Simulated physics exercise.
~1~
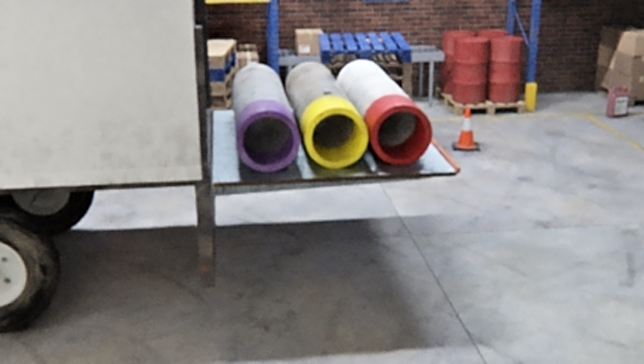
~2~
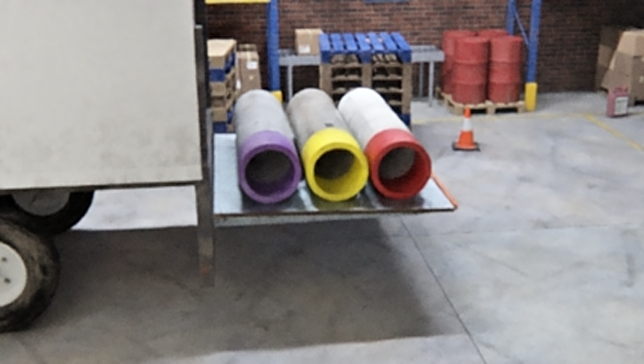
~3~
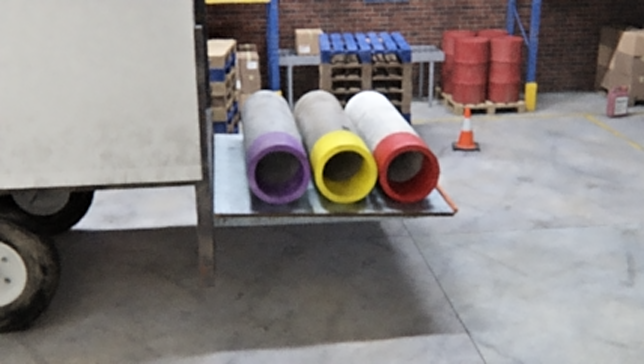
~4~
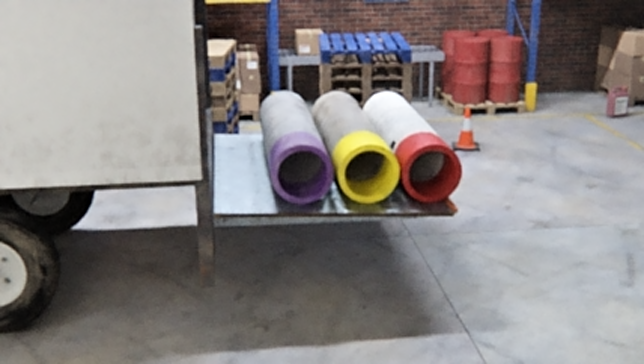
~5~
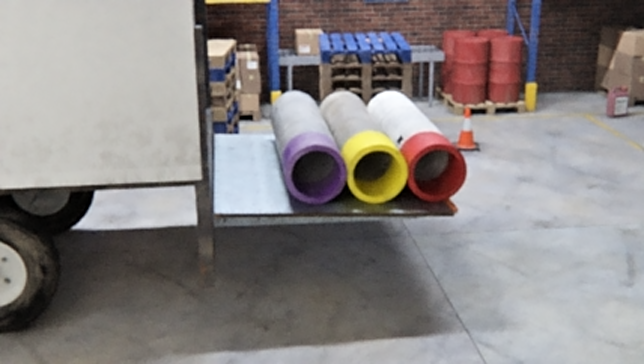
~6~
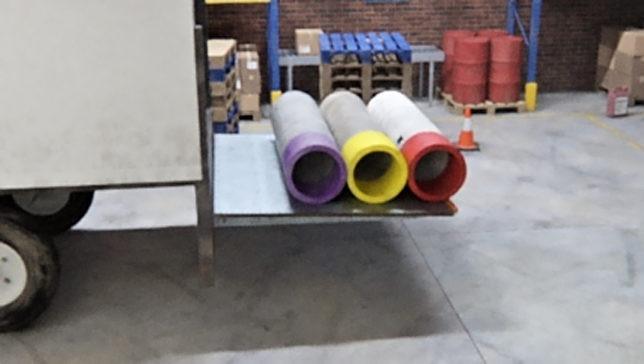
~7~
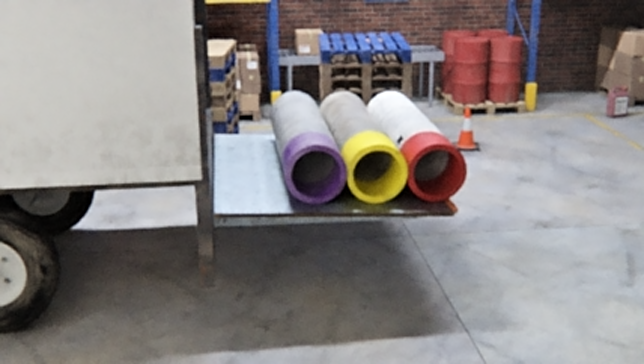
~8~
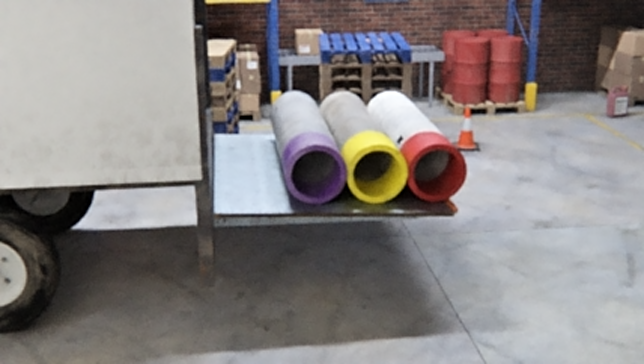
The clip opens on three thick-walled concrete pipes with purple, yellow and red ends, lying side by side on a raised platform behind a vehicle in a warehouse. The platform drops a short way, carrying the pipes down with it. Its outer edge tips slightly lower, and all three begin rolling right, slowly at first. They travel together toward the edge, leaving a widening bare patch on the left. The pipes then stop with red nearest the outer edge, yellow in the middle and purple behind, and all three rest still on the platform.
